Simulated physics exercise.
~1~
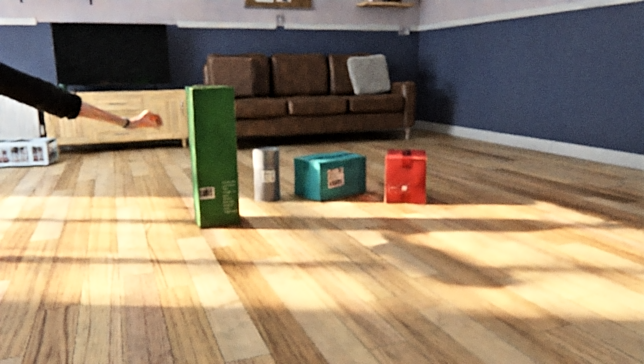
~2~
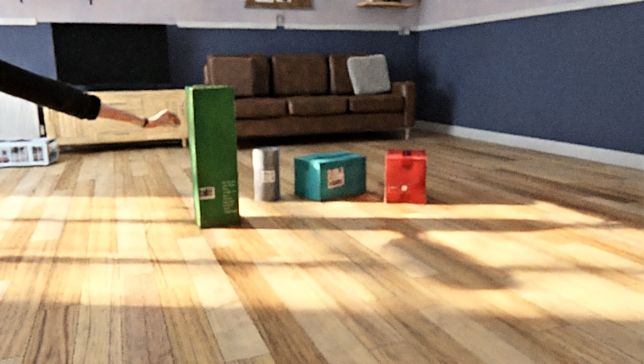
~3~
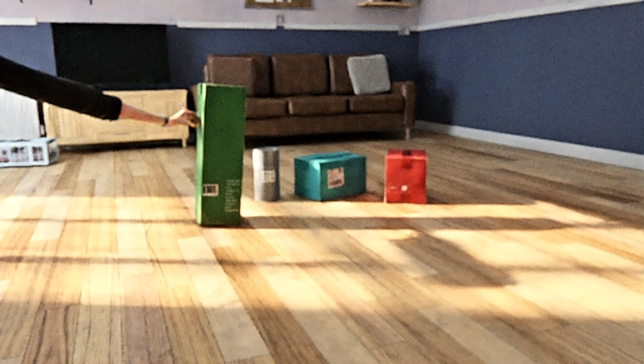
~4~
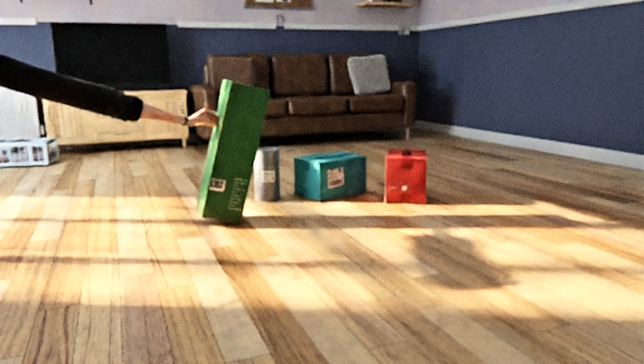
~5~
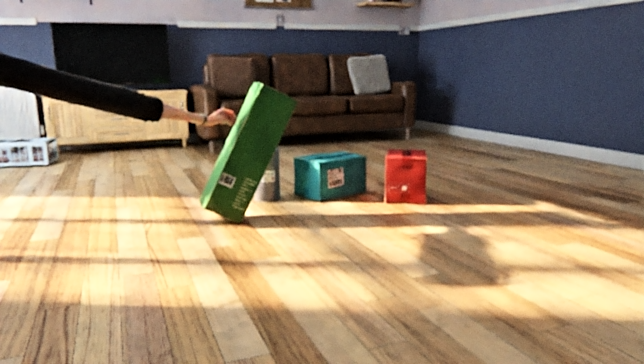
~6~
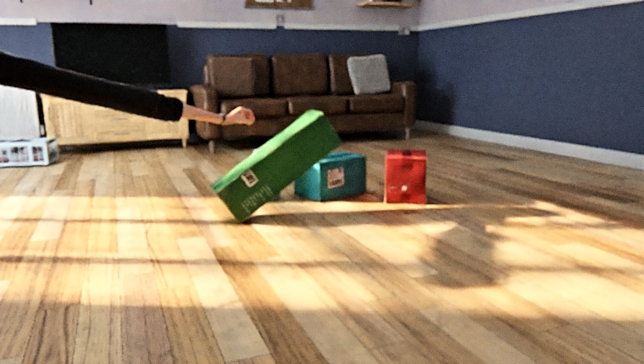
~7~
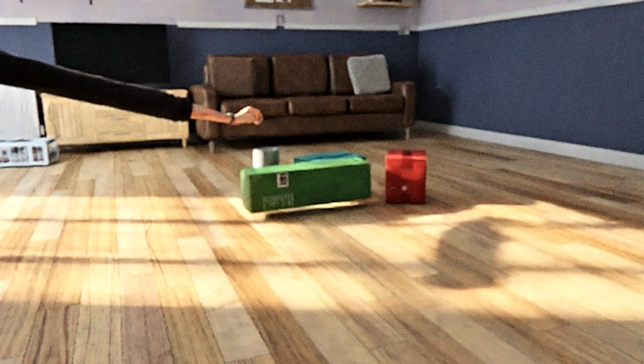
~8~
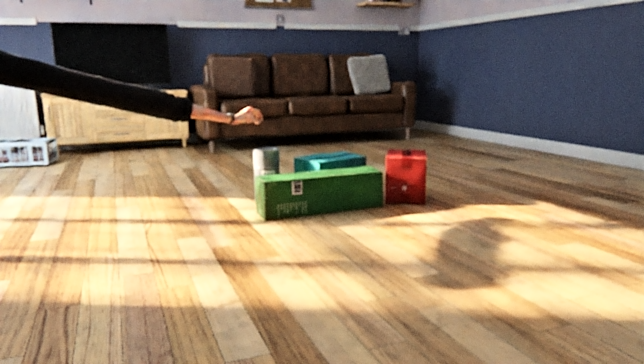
An arm in a dark sleeve reaches in from the left of a sunlit room with a wooden floor, seen from a low, still viewpoint facing a brown sofa. A tall green box stands nearest the hand, with a grey canister, a turquoise parcel and a red box in a row to its right. The hand pushes the upper part of the green box, which tilts to the right. It leans further, tips away from the hand and drops onto its side. It ends lying lengthwise in front of the canister and parcel, which stay put like the red box.
